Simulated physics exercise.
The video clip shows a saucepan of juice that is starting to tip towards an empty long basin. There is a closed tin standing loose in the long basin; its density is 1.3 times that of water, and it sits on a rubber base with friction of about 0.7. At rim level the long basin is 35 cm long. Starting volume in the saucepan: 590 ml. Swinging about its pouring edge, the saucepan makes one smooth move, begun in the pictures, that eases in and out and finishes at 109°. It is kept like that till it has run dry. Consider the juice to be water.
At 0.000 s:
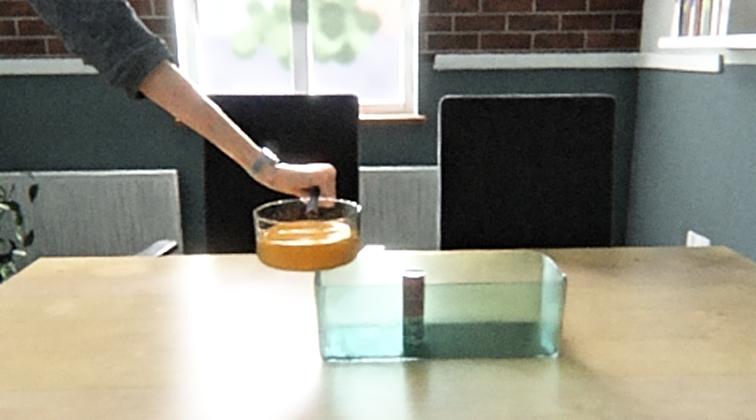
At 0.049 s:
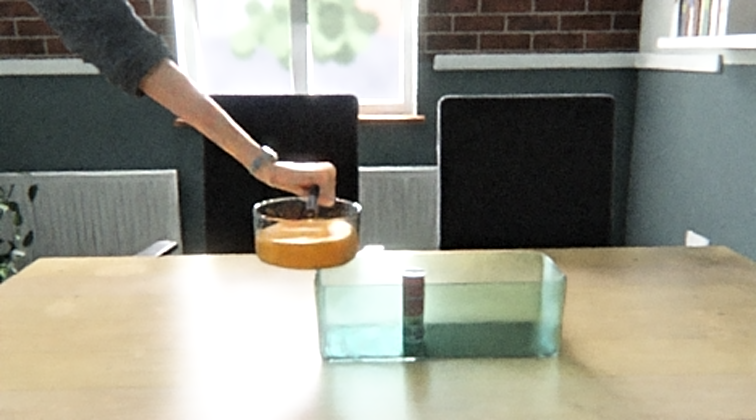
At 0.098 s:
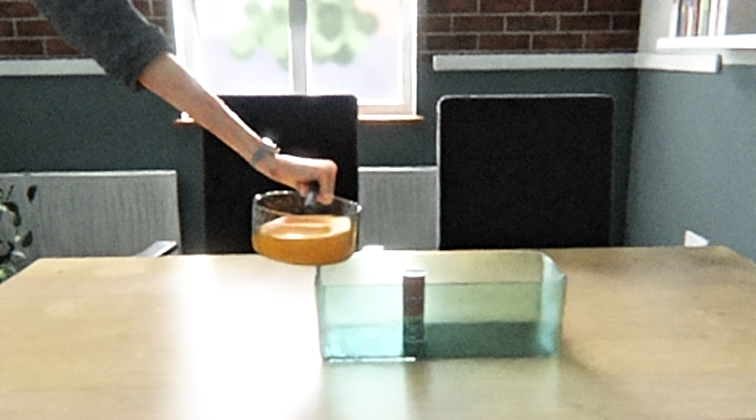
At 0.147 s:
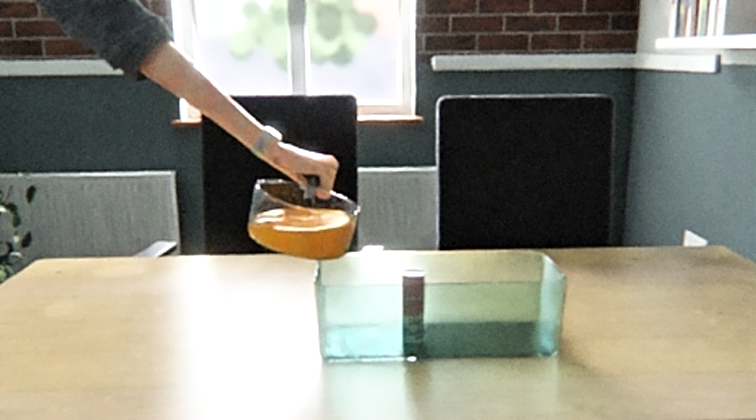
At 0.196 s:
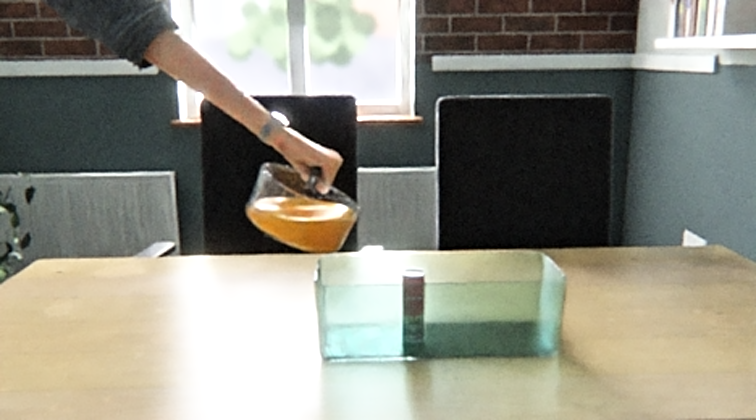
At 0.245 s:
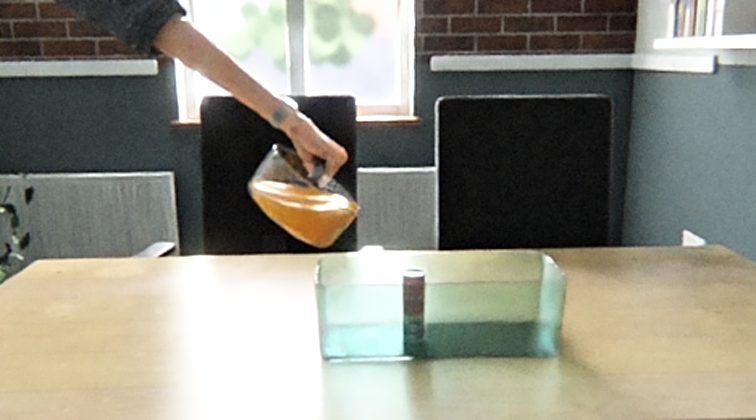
At first, a hand holds a clear saucepan of orange juice level above the left end of a long, greenish see-through basin, where a small tin stands on a wooden table. Then the hand tilts the saucepan rightward, slightly and then steeply, its left side rising while the basin stays still.
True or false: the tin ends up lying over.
False.
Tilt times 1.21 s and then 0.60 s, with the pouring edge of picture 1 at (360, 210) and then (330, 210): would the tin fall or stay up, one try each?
Trial 1 - tin stays standing; trial 2 - tin tips.
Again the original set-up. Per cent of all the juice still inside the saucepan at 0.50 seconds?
Portion remaining: Approx. 30 per cent.
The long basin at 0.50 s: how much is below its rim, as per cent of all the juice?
Near 8 in a hundred.
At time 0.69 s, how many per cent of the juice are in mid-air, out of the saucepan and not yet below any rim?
Airborne share: Near 8 %.
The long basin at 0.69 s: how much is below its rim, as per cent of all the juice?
90 %, more or less.
After 0.50 s the tilt is 102° and 31 per cent is still to pour; the tin stands where it began.
After 0.69 s the tilt is 109° and 2 per cent is still to pour; the tin stands where it began.
After 0.89 s the tilt is 109° and 0 per cent is still to pour; the tin stands where it began.
After 1.10 s the tilt is 109° and 0 per cent is still to pour; the tin stands where it began.
In the end the tin stands where it began.
